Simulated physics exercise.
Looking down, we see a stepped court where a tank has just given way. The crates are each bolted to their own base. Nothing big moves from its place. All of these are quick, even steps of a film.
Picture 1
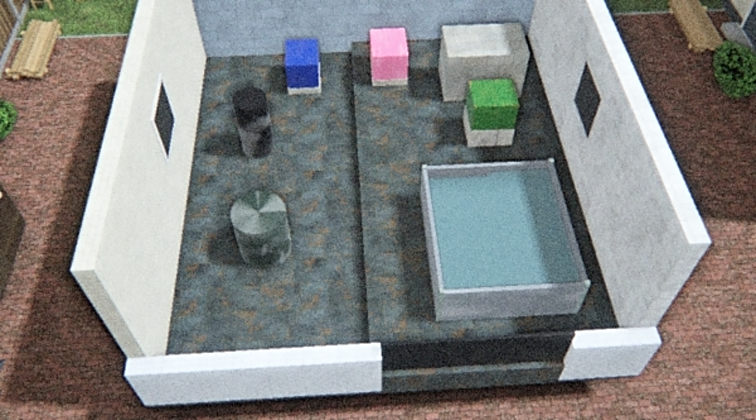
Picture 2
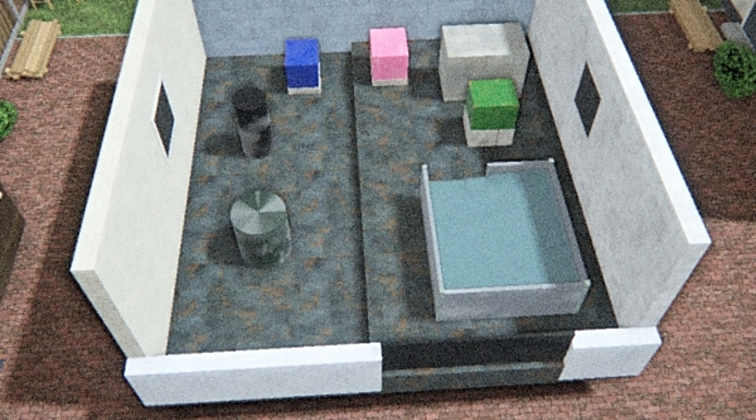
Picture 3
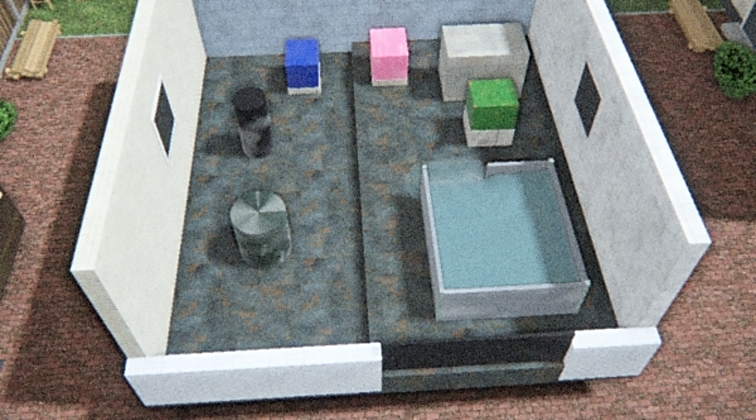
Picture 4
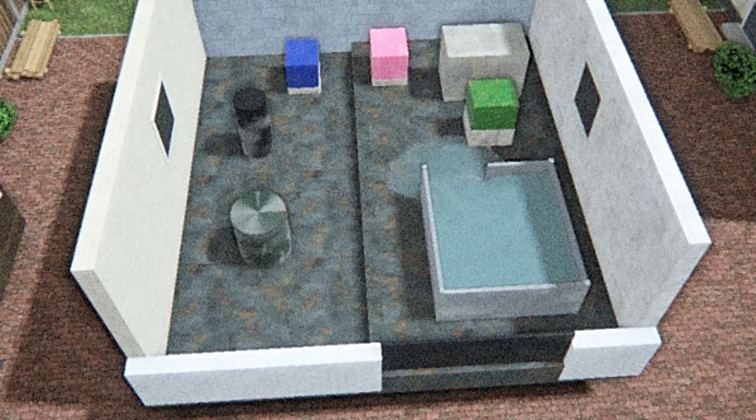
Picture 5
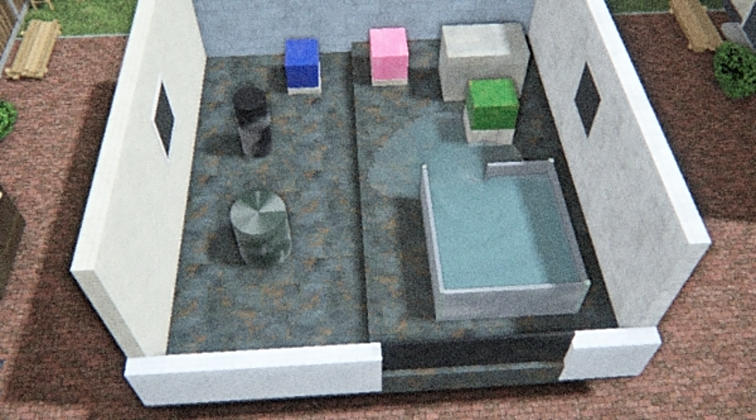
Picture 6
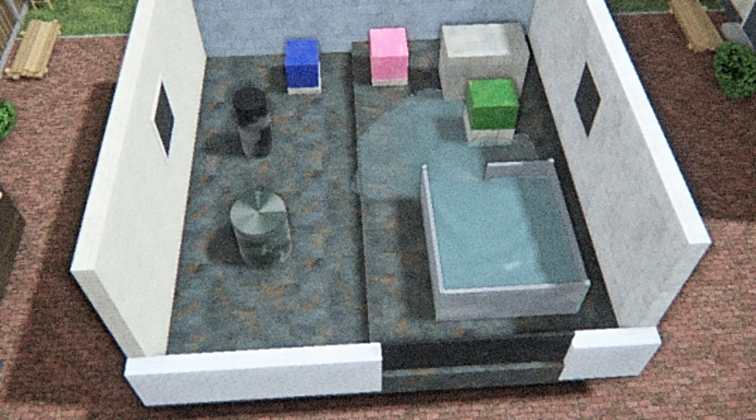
A pale-walled tank of blue-green water stands whole on the right of a roofless, stepped court with a dark mottled floor and white walls, seen from above by a still camera. Blue, pink and green-topped blocks and a large pale block sit toward the back, with two dark cylinders at left. The tank's far side opens, and water pours out, spreading backward and leftward across the floor around the green-topped block.
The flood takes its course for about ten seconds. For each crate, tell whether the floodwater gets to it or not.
Crate by crate: Blue crate - reached; pink crate - reached; green crate - not reached.
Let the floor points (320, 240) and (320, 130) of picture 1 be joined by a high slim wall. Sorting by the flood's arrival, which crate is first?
It's the green one.
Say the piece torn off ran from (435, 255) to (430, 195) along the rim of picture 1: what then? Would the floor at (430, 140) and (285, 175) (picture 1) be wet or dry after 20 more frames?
Result, in order - parched, waterlogged.
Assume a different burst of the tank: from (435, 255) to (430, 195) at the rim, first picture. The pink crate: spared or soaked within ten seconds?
In that case, pink is never flooded.
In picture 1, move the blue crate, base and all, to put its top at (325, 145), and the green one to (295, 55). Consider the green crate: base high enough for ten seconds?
Green crate is not reached.
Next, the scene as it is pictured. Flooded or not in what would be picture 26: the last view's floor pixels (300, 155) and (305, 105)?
Swamped, then swamped.
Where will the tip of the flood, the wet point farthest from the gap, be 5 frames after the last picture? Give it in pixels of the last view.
The wet point farthest out is around (407, 44).
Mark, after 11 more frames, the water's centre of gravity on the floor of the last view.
Around pixel (461, 193) of the last picture.
A moment on, water covers 25 % of the floor; the blue crate not reached, the pink crate water round its plinth, the green crate water round its plinth.
Next, water covers 40 % of the floor; the blue crate water round its plinth, the pink crate water round its plinth, the green crate water round its plinth.
Then, water covers 55 % of the floor; the blue crate water round its plinth, the pink crate water round its plinth, the green crate water round its plinth.
Later, water covers 75 % of the floor; the blue crate water round its plinth, the pink crate water round its plinth, the green crate water round its plinth.
In the end, water covers 90 % of the floor; the blue crate was topped, the pink crate was topped, the green crate stayed above the water.
